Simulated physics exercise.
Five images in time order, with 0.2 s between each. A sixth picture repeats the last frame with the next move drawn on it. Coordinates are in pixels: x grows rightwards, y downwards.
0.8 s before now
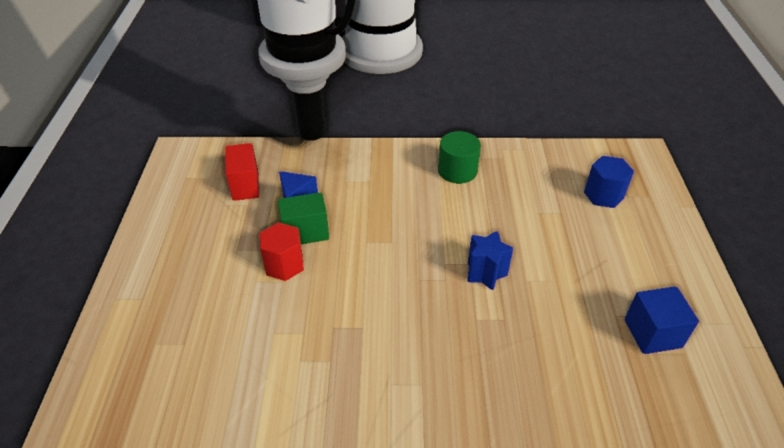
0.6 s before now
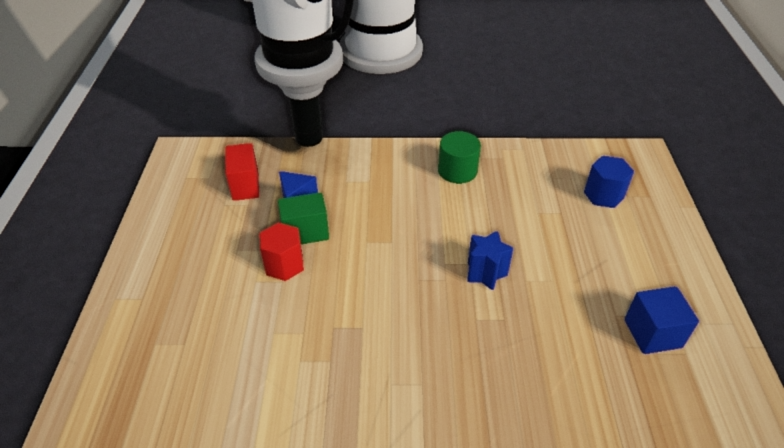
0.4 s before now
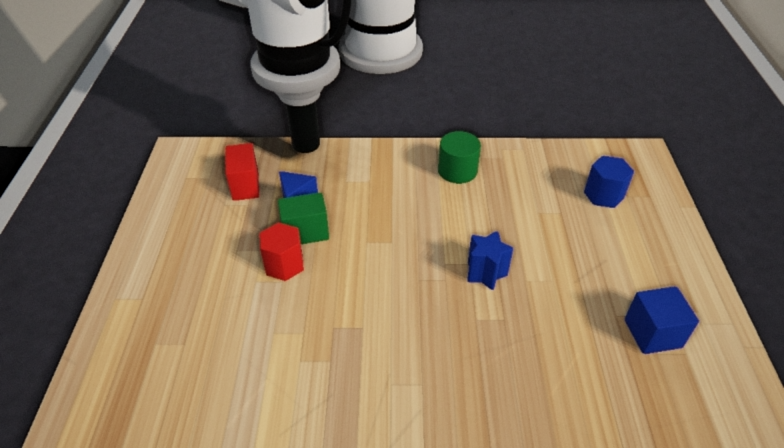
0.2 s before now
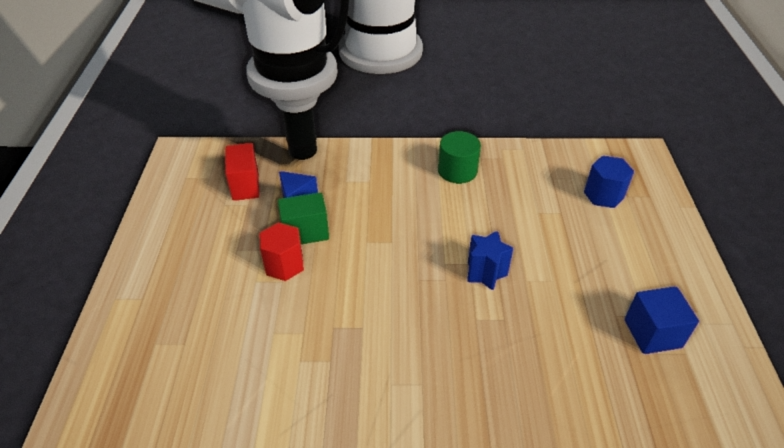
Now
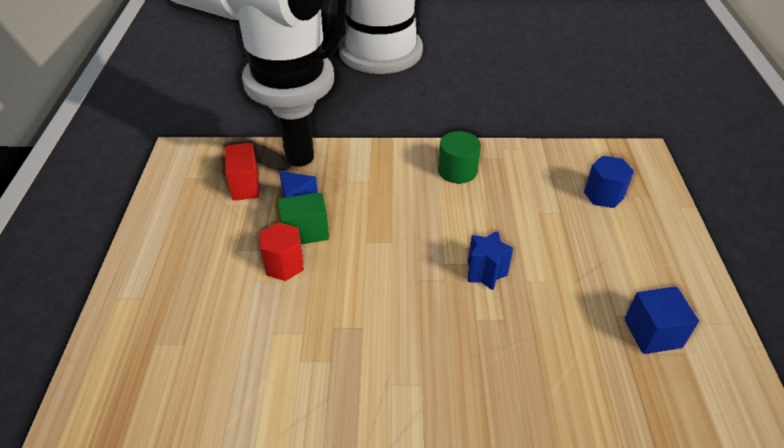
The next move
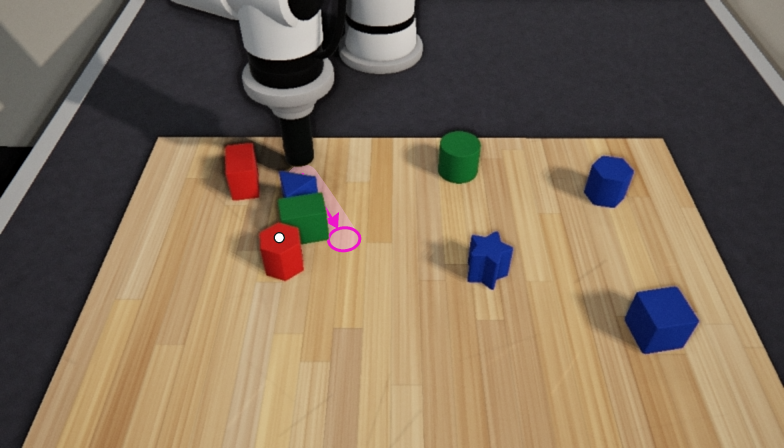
On a wooden tabletop scattered with red, green and blue blocks, a robot arm slowly moved its black peg a short way toward the small blue triangular block, while all the blocks stayed still.
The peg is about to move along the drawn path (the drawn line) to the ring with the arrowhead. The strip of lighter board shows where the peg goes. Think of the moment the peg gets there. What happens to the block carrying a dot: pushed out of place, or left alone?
Once the path ends, it is where it was.
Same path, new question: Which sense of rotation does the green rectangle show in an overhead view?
It rotates clockwise.
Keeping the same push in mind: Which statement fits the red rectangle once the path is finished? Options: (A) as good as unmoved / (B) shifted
My pick is A.
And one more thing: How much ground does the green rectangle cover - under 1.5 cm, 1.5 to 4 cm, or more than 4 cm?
The answer is 1.5 to 4 cm.
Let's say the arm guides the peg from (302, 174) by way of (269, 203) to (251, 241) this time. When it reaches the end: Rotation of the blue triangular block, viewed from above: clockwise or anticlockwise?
Seen from above, its turn is counter-clockwise.
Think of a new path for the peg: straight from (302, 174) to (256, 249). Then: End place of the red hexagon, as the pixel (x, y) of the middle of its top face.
Close to (278, 255).
The line goes in a line from (302, 174) to (344, 239); the dot is on the red hexagon.
What follows on the original path. One third of the way, peg at (314, 179); nothing pushed yet.
Two thirds of the way, peg at (329, 201); blue triangular block at (293, 190), turned 40° clockwise; green rectangle at (301, 210), turned 15° clockwise.
At the end, peg at (343, 224); red rectangle unmoved; red hexagon unmoved; blue triangular block at (293, 190), turned 40° clockwise; green rectangle at (308, 218), turned 70° clockwise.
